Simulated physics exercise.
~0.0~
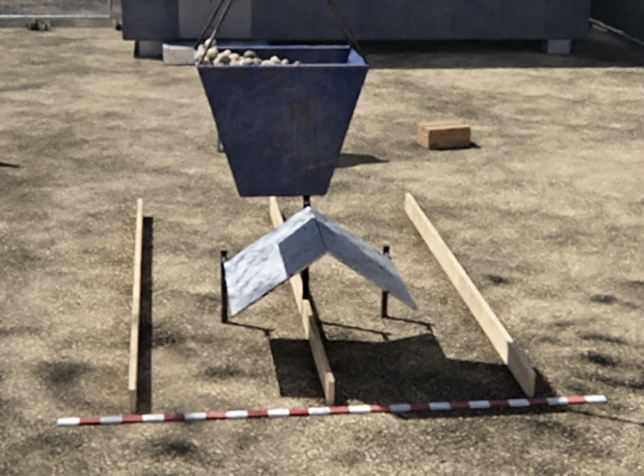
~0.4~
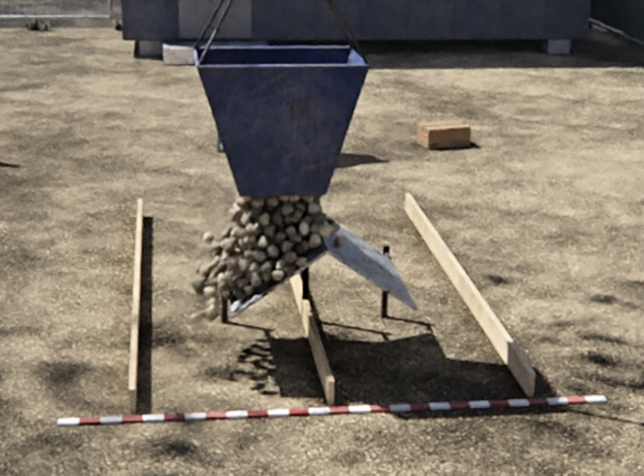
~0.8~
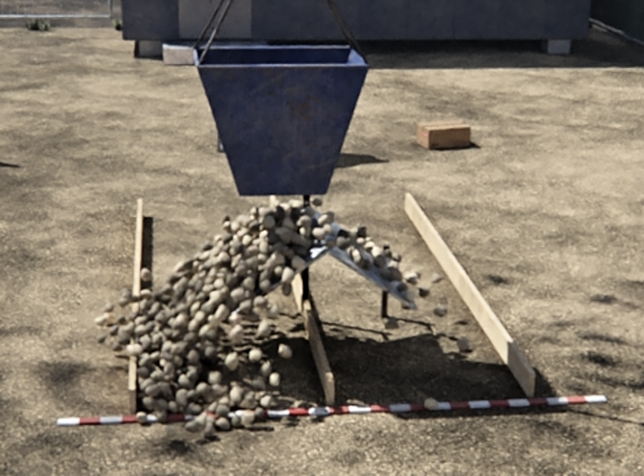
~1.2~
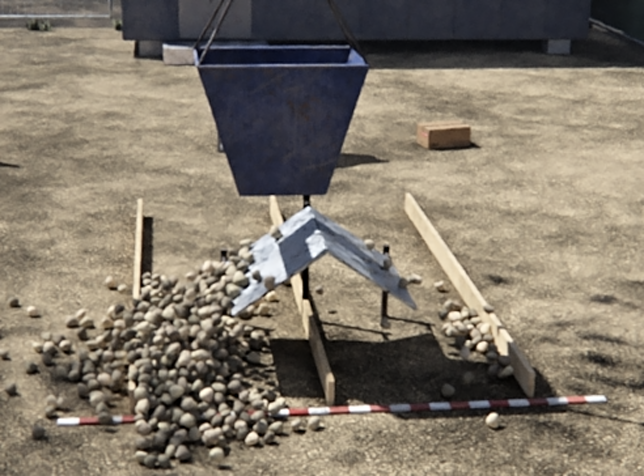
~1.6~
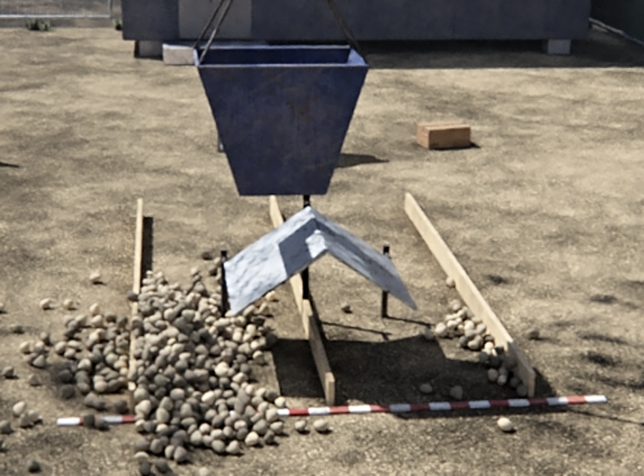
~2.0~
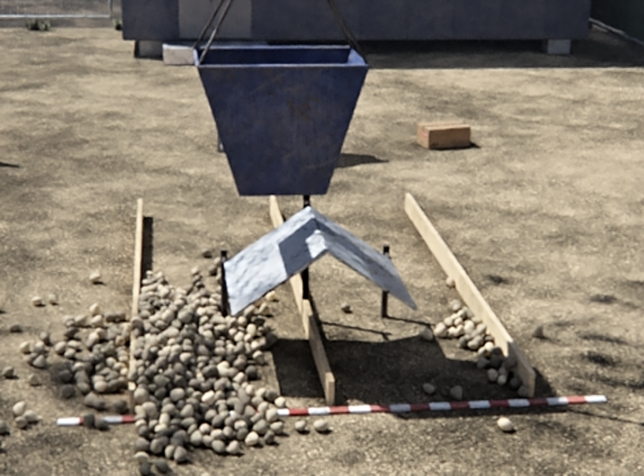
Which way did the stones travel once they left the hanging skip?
They moved down, falling onto the sloping steel and then to the ground, with most of them going off its left side.
